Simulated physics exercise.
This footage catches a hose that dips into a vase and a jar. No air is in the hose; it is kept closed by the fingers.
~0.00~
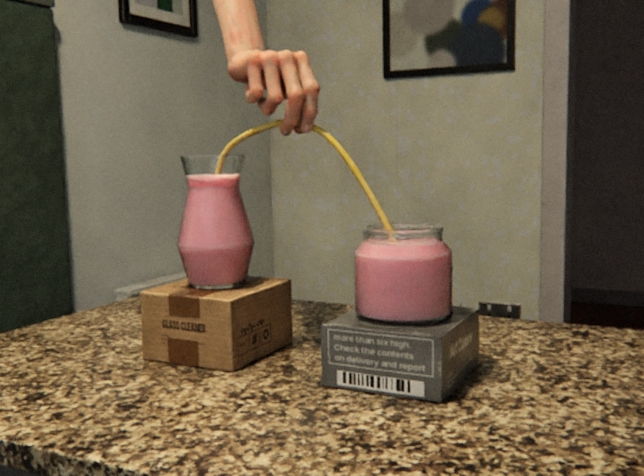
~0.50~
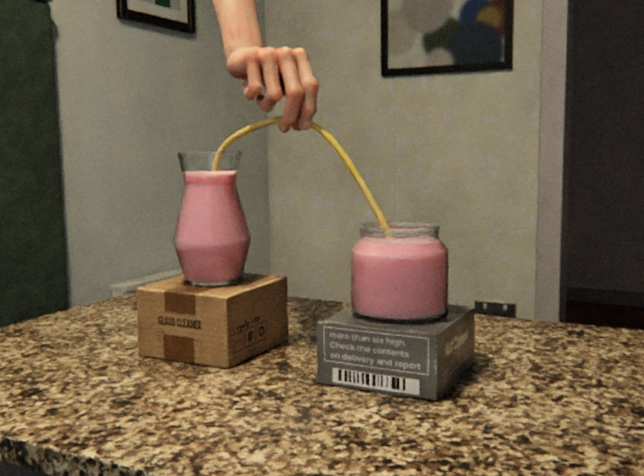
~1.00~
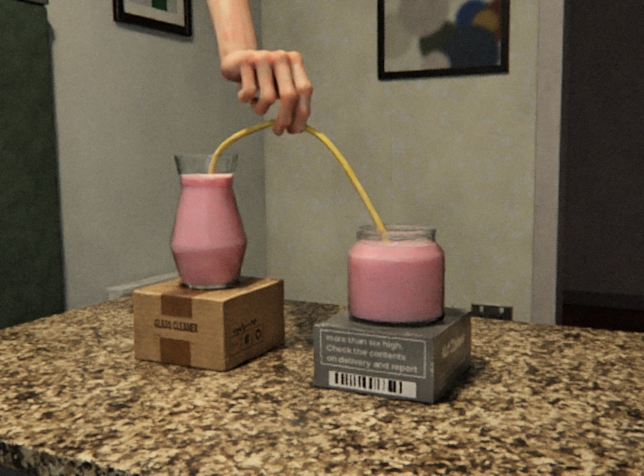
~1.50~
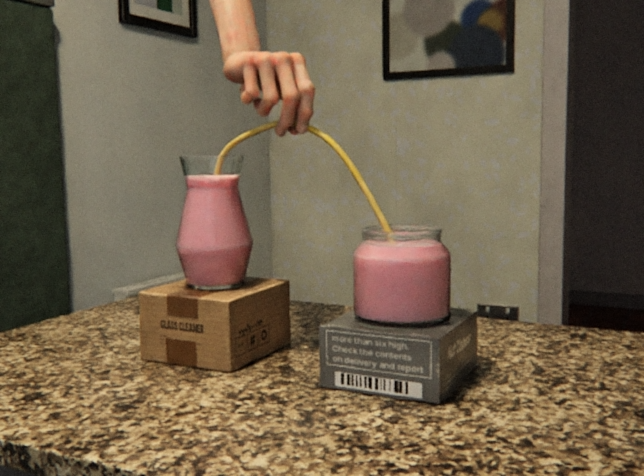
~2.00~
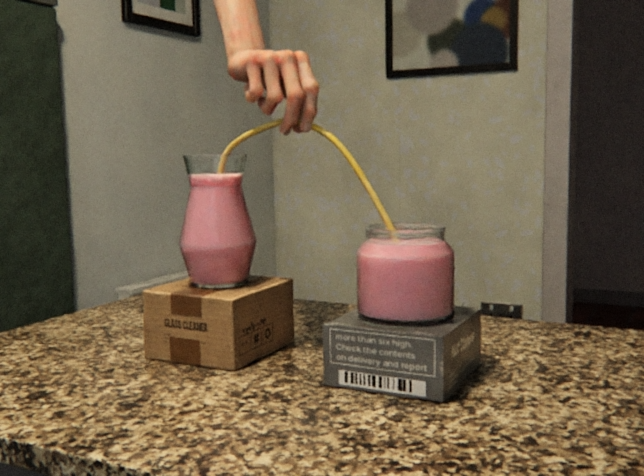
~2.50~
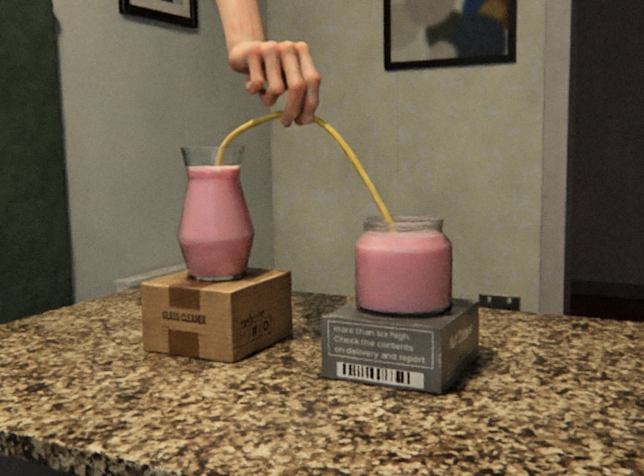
In this clip, a hand pinches a yellow hose arched between a vase and a jar of pink liquid, each standing on a box on a speckled counter; the view shifts slightly while the liquid levels show no visible change.
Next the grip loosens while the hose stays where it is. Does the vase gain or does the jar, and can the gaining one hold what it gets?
Flow: The right one gains. Taker: It cannot hold it.
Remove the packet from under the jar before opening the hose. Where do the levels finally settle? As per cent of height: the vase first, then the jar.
Around 10 and 100 percent.
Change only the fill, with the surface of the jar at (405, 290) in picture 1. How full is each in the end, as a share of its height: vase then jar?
30 % and 70 %, in that order.
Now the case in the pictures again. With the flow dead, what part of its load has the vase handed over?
I'd say some 35 out of a hundred.
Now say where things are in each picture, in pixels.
In the first frame, the hose is pinched; vase (215, 218) nearly full, up on the box; jar (403, 268) about three quarters full, up on the packet.
The second frame shows nothing flows; vase nearly full, surface at (210, 171); jar about three quarters full, surface at (399, 240).
The third frame shows fingers on the hose; vase (208, 218) nearly full; jar (396, 269) about three quarters full.
The fourth frame shows still shut; vase nearly full, surface at (212, 175); jar about three quarters full, surface at (401, 243).
In the fifth frame, the hose is pinched; vase (217, 217) nearly full, up on the box; jar (405, 268) about three quarters full, up on the packet.
The sixth frame shows nothing flows; vase nearly full, surface at (213, 166); jar about three quarters full, surface at (403, 234).
After 8.0 s, the vase is about two thirds full; the jar is nearly full.
After 20.0 s, the vase is about half full; the jar is full to the brim; some has gone over the lower rim.
After 45.0 s, the vase is about half full; the jar is full to the brim; some has gone over the lower rim; the two surfaces are level.
